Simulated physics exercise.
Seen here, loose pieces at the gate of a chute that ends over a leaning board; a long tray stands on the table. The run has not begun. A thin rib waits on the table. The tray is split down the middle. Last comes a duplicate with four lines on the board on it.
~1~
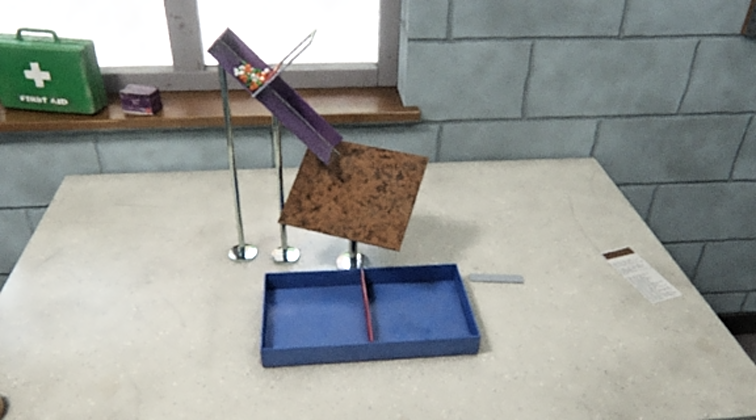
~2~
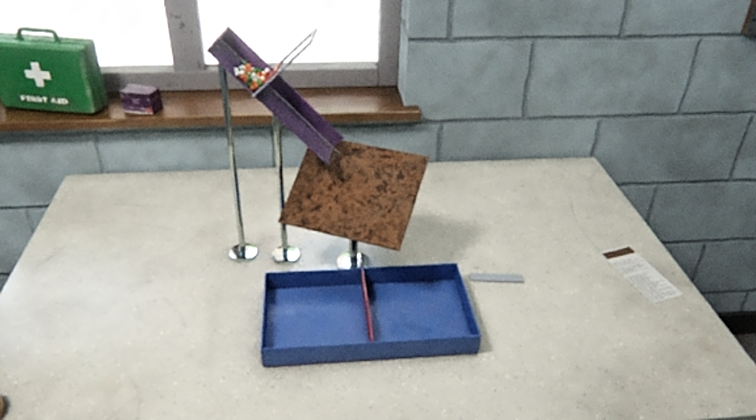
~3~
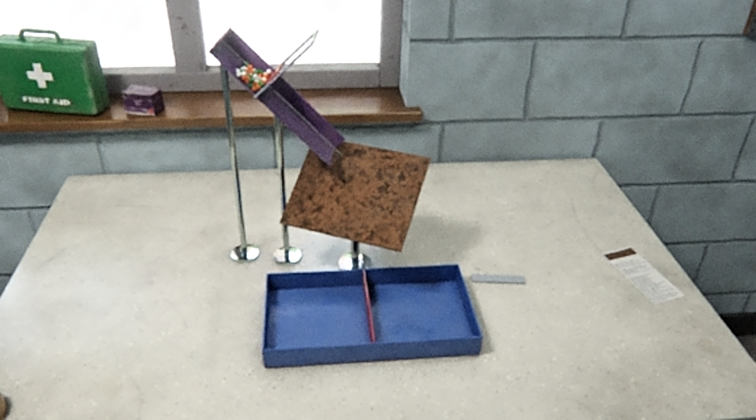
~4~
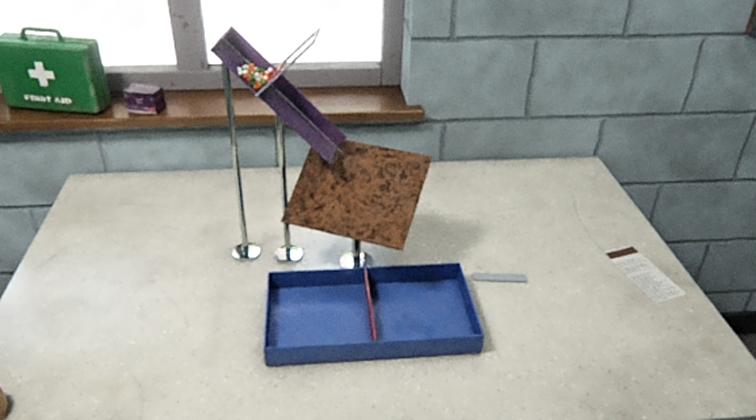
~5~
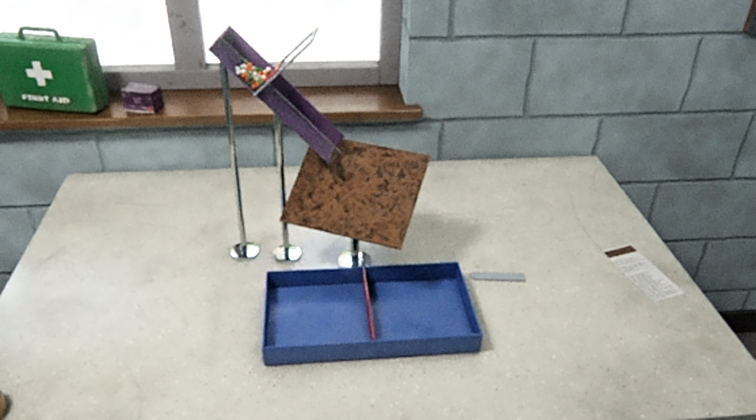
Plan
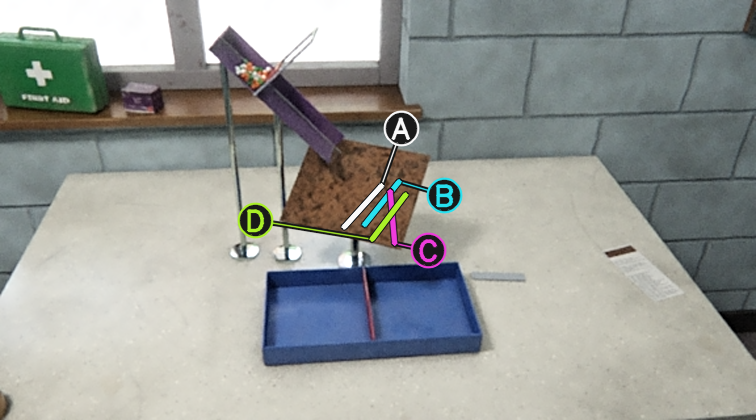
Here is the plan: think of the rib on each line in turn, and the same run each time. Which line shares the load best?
The answer is line C.
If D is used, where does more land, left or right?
More lands on the left.
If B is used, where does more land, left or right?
Left.
On the marked copy, line A from (381, 185) to (344, 227); line B from (399, 181) to (364, 224); line C from (390, 191) to (394, 243); line D from (405, 194) to (372, 239).
For line A, of what is caught, most in the left half, a small part in the right.
For line B, of what is caught, nearly all in the left half, a small part in the right.
For line C, of what is caught, about a third in the left half, about two thirds in the right.
For line D, of what is caught, most in the left half, a small part in the right.
